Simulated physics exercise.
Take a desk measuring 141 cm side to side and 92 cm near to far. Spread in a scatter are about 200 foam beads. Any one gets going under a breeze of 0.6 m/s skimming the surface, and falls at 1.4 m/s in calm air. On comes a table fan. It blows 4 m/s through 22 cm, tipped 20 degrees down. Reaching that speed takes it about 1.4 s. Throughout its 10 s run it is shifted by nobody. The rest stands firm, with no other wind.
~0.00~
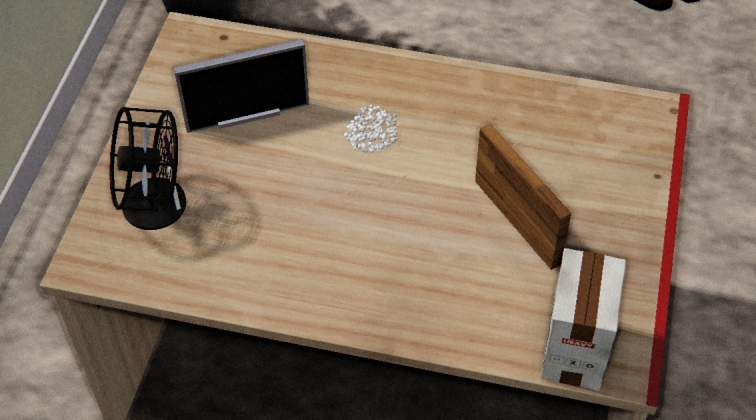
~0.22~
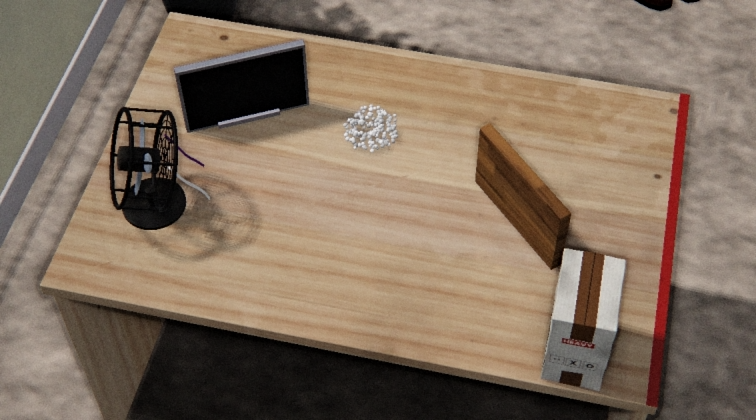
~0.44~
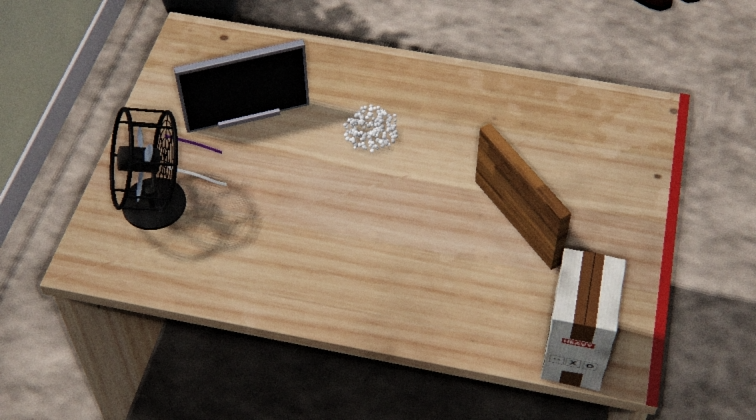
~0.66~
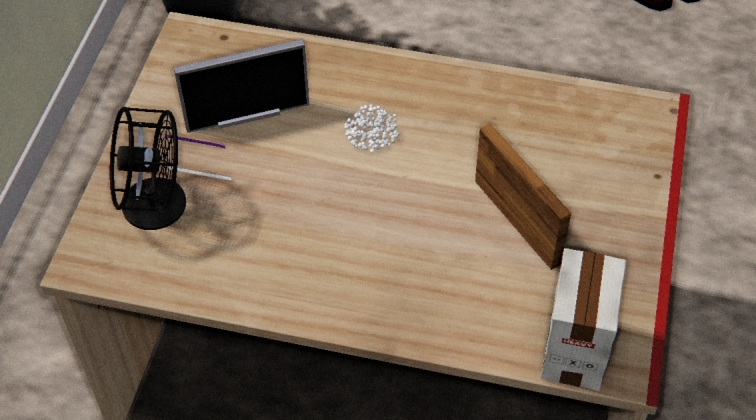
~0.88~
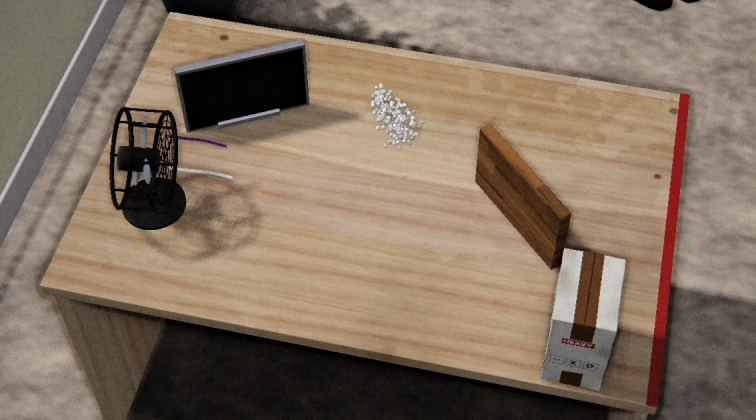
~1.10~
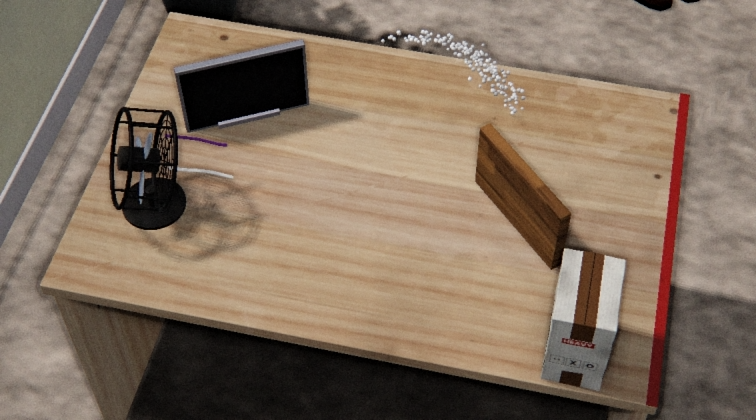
A pale wooden desk with a red right edge stands on mottled grey ground, seen from above at a slant by a still camera. A black table fan and dark-screened laptop sit at left, white beads behind the middle, a brown board and white taped box at right. Purple and white streamers lift from the fan, then the beads stretch out and sweep right in a curved trail along the far edge.
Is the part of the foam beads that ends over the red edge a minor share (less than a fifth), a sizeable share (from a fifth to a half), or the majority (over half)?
Watch, not one in five will wind up over that edge.
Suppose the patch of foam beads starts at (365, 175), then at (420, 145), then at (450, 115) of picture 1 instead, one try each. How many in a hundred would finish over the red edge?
Roughly 60 %, then 15 %, then 0 %.
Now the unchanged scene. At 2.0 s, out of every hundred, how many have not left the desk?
Close to 0 in a hundred are still there at that time.
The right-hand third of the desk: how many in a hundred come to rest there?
Something close to 0 % ends up there.
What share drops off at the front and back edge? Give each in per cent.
0 % front, 100 % back.
After 2.0 s the count stands so, 0 % are over the red edge.
After 3.2 s the count stands so, 0 % are over the red edge.
After 5.5 s the count stands so, 0 % are over the red edge.
After 10.0 s, at the end, 0 % are over the red edge.
